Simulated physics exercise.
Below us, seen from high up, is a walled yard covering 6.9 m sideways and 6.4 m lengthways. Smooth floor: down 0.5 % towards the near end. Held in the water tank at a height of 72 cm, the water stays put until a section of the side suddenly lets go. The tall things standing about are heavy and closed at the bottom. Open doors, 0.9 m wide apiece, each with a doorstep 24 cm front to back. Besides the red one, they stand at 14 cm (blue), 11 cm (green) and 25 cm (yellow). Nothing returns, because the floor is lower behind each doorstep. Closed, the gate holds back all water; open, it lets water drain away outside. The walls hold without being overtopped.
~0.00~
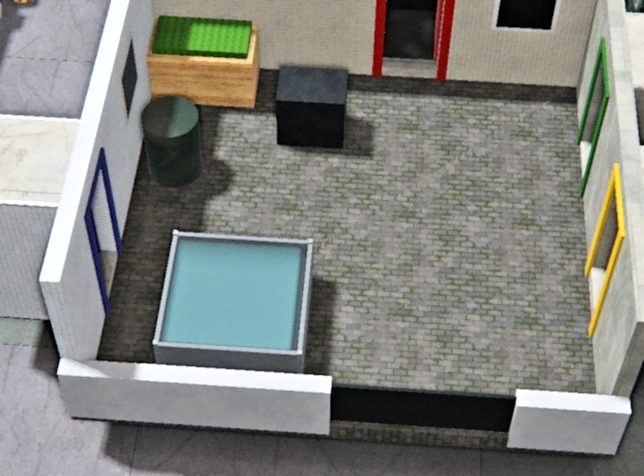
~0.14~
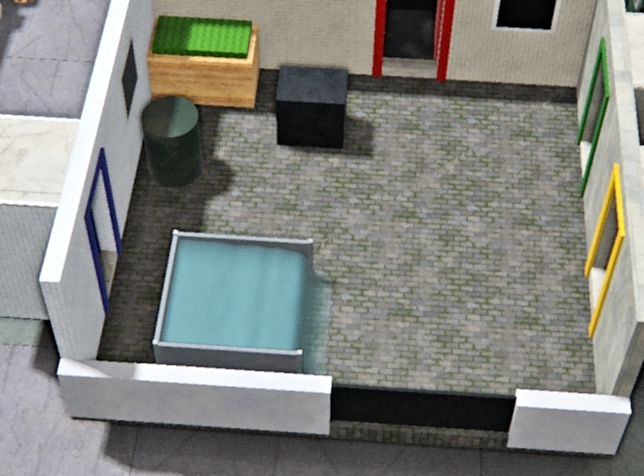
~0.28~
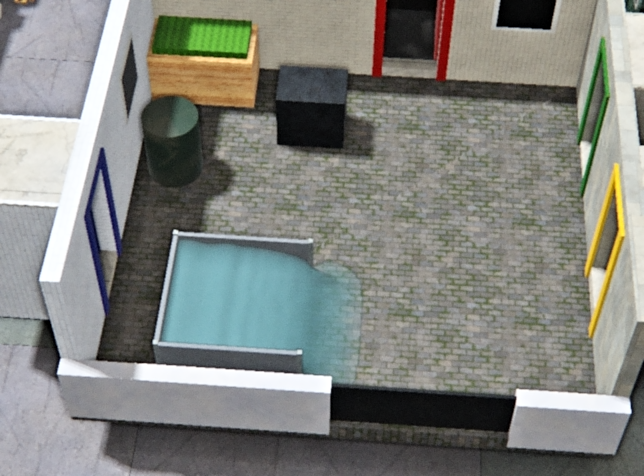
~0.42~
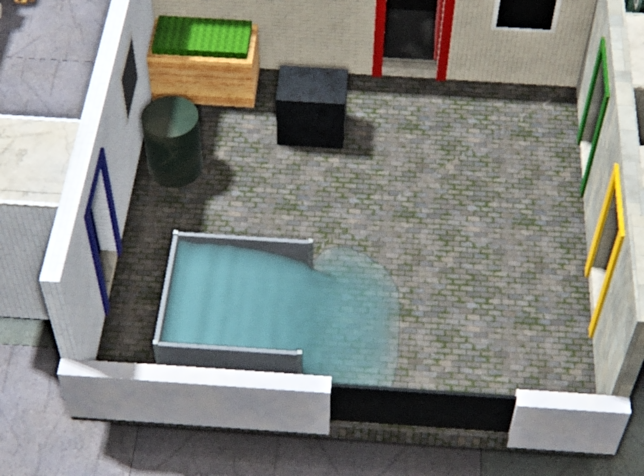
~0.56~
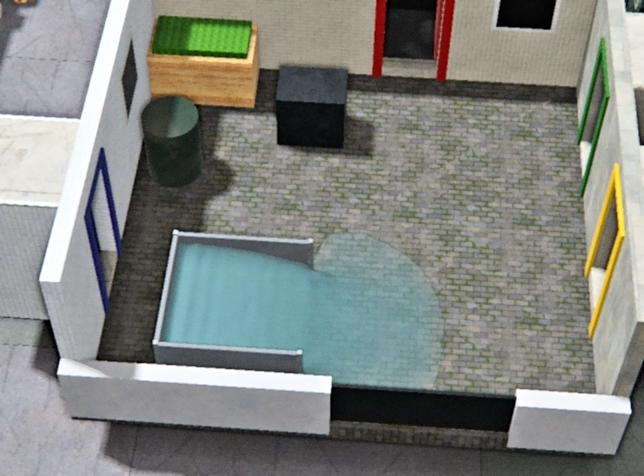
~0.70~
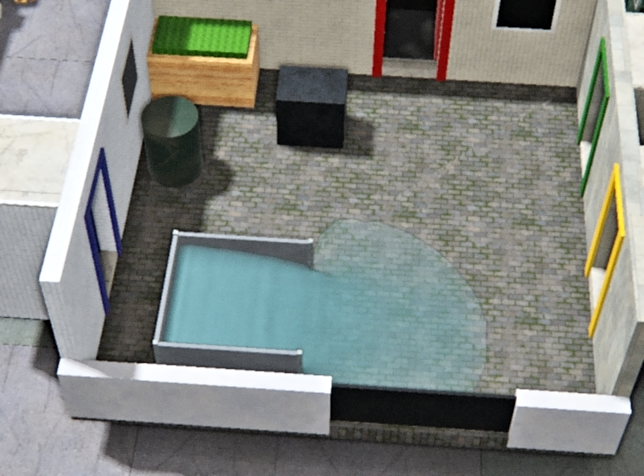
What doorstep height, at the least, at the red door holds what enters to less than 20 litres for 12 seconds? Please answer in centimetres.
A height of roughly 9 cm.
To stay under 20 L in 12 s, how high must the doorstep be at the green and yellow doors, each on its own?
Some 8.5 cm for green, some 24 cm for yellow.
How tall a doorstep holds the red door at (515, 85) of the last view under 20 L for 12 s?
Roughly 16 cm.
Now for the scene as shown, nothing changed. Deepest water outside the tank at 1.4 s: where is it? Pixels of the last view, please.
Around pixel (595, 428).
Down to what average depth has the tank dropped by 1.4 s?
About 33 centimetres on average.
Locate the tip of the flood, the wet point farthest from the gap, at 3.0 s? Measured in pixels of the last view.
Somewhere near the pixel (574, 90).
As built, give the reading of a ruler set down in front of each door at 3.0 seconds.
In cm: Blue 0, green 13, red 0, yellow 27.
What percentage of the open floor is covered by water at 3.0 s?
Some 50 per cent is wet.
After 1.4 s water covers 35 % of the floor, deepest (38 cm) near (595, 428); it has not reached the red door.
After 3.0 s water covers 50 % of the floor, deepest (33 cm) near (595, 428); it has not reached the red door.
After 12.0 s water covers 100 % of the floor, deepest (13 cm) near (90, 393); 7 cm at the red door, 0 litres in over its 18 cm doorstep.
At the red door as built, the water arrived by 4.3 s and peaked near 15 cm at 5.2 s.
With a doorstep of 8 cm, 29 litres would have come in within the 12 s; with 10.5 cm, 10 litres. So under 20 litres takes about 9 cm.
